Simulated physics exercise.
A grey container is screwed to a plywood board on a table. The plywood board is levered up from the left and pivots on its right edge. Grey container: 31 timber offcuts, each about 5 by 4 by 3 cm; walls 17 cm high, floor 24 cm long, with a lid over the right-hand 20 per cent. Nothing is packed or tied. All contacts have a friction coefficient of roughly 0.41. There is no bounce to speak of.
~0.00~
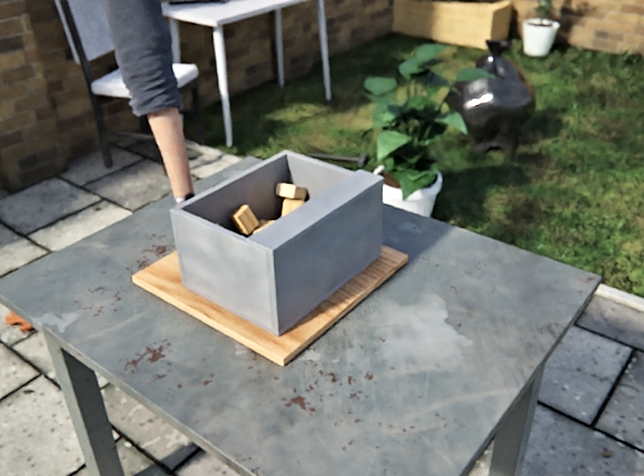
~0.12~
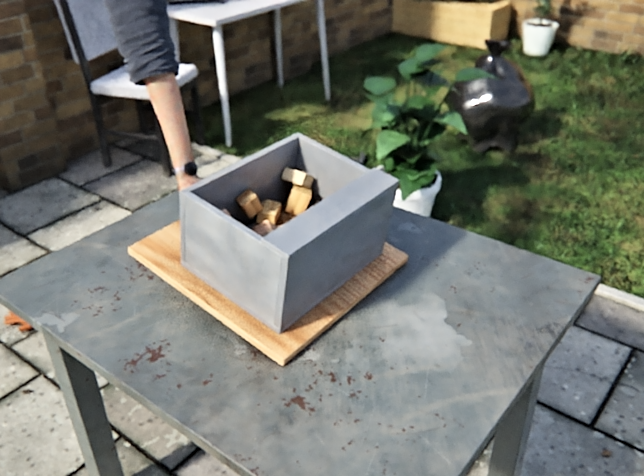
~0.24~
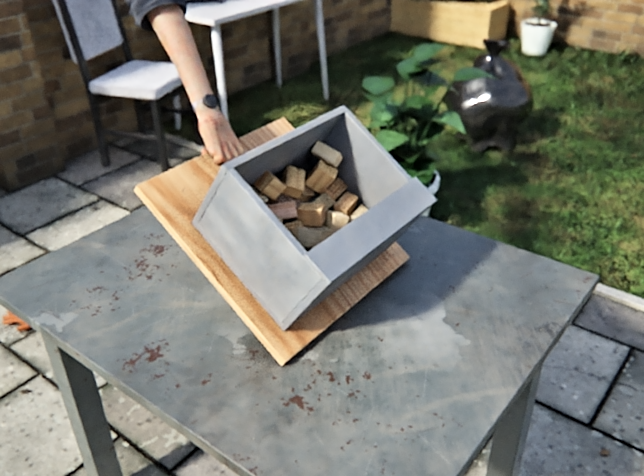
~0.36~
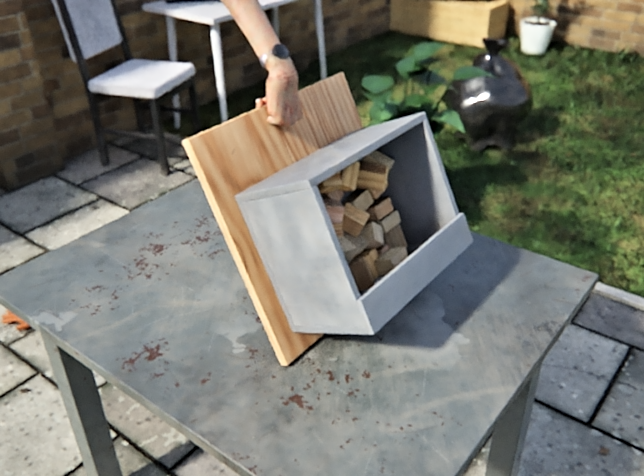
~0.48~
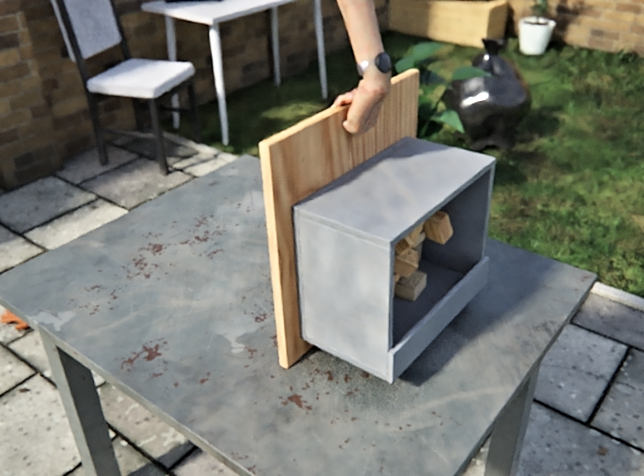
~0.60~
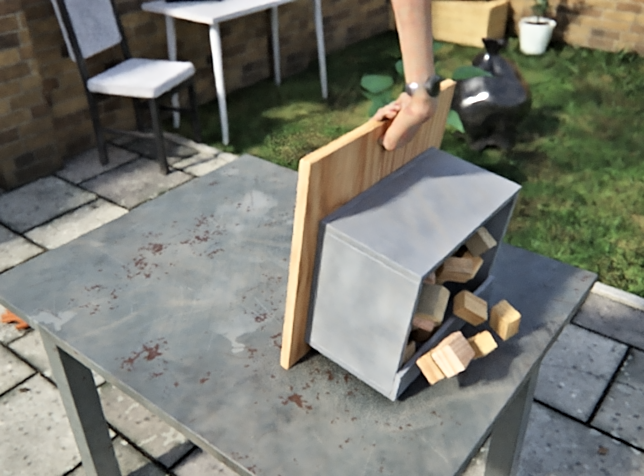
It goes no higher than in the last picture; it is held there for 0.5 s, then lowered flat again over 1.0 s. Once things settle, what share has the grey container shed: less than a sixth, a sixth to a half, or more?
Out of the grey container go a sixth to a half of the timber offcuts.
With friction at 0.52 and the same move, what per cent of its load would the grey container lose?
In that case grey container 30 per cent.
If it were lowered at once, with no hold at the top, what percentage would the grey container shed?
In that case grey container 30 per cent.
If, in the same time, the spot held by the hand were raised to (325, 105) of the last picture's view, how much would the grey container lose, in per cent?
Then grey container 0 per cent.
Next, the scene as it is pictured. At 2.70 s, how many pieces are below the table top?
Roughly 8.
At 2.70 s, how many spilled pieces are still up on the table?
Roughly 4.
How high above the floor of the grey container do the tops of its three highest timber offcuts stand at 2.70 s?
Some 10 cm.
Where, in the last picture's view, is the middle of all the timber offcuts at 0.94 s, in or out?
At about (426, 324).
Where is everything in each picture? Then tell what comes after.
In the first frame (each is followed by its nearest rim corner in this view), grey container, (269, 251); 0° from level; none out.
The second frame shows grey container, (285, 254); 10° from level.
The third frame shows grey container, (325, 277); 35° from level.
The fourth frame shows grey container, (369, 325); 64° from level.
The fifth frame shows grey container, (389, 372); 89° from level.
The sixth frame shows grey container, (393, 391); 99° from level; 5 out, the lowest offcut at (505, 320).
After 0.94 s, tilt 99°; grey container 20 in, 11 out.
After 1.36 s, tilt 82°; grey container 20 in, 11 out.
After 1.95 s, tilt 6°; grey container 20 in, 11 out.
Outcome (at 2.70 s), grey container 20 in, 11 out. Asked share, 11 of 31, 35 per cent.
